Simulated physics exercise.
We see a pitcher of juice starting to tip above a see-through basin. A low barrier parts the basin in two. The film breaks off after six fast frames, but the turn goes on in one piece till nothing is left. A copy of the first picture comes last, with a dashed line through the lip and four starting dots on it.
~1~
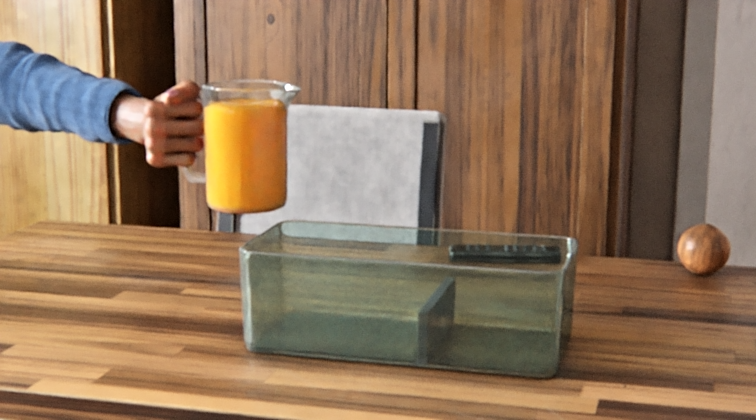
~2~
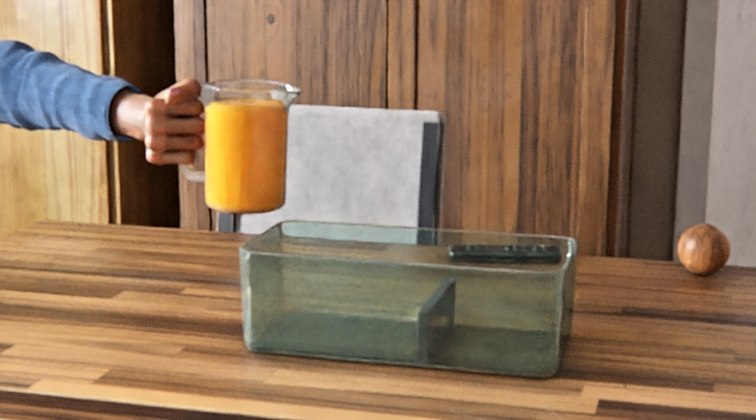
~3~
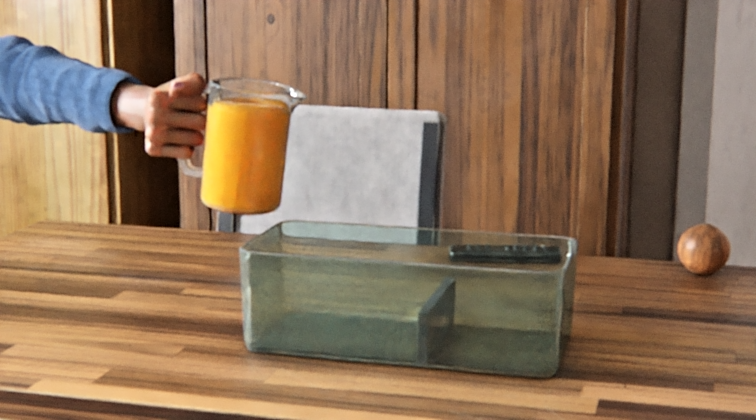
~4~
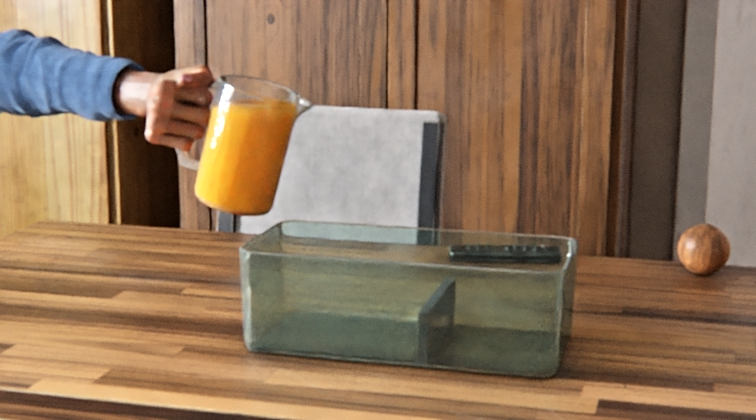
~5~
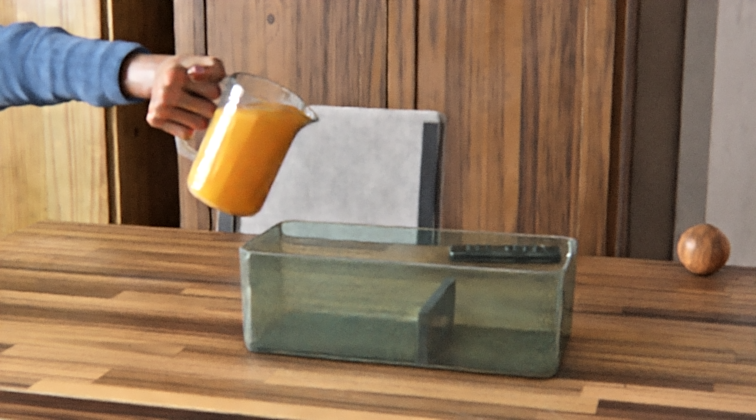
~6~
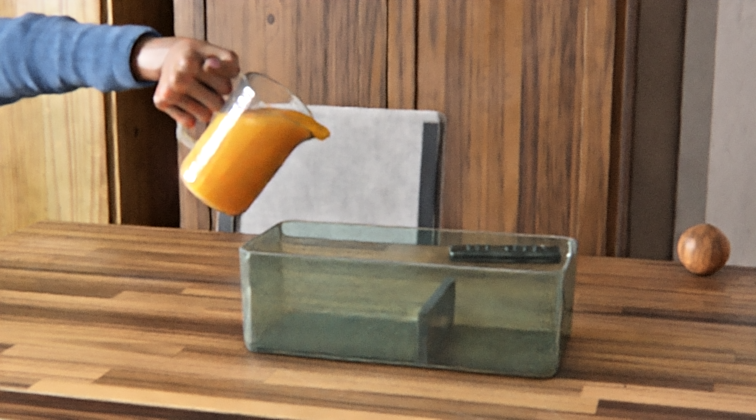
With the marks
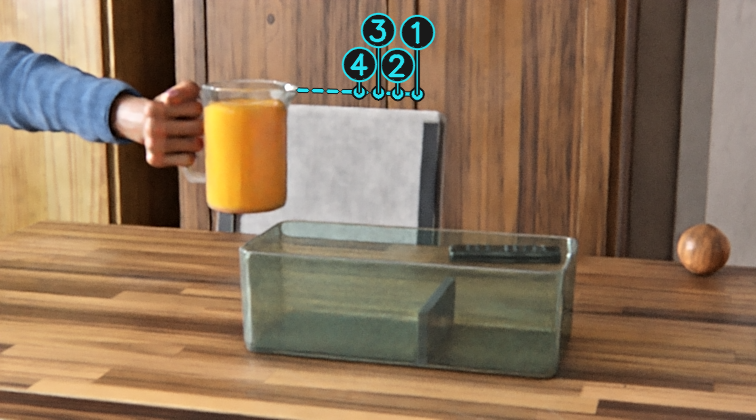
Pitcher of orange juice tilting rightward in a person's hand above a divided see-through basin, juice just reaching over its lip.
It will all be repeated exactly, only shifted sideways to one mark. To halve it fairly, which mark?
3.
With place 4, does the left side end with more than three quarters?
Yes, it does.
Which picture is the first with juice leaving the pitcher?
In picture 6.
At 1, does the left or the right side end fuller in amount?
More ends on the right.
On the marked copy, 1 at (417, 94); 2 at (397, 93); 3 at (378, 92); 4 at (359, 92).
With 1, about 3 % ends left of the wall and 96 % right of it.
With 2, about 13 % ends left of the wall and 86 % right of it.
With 3, about 49 % ends left of the wall and 51 % right of it.
With 4, about 90 % ends left of the wall and 9 % right of it.
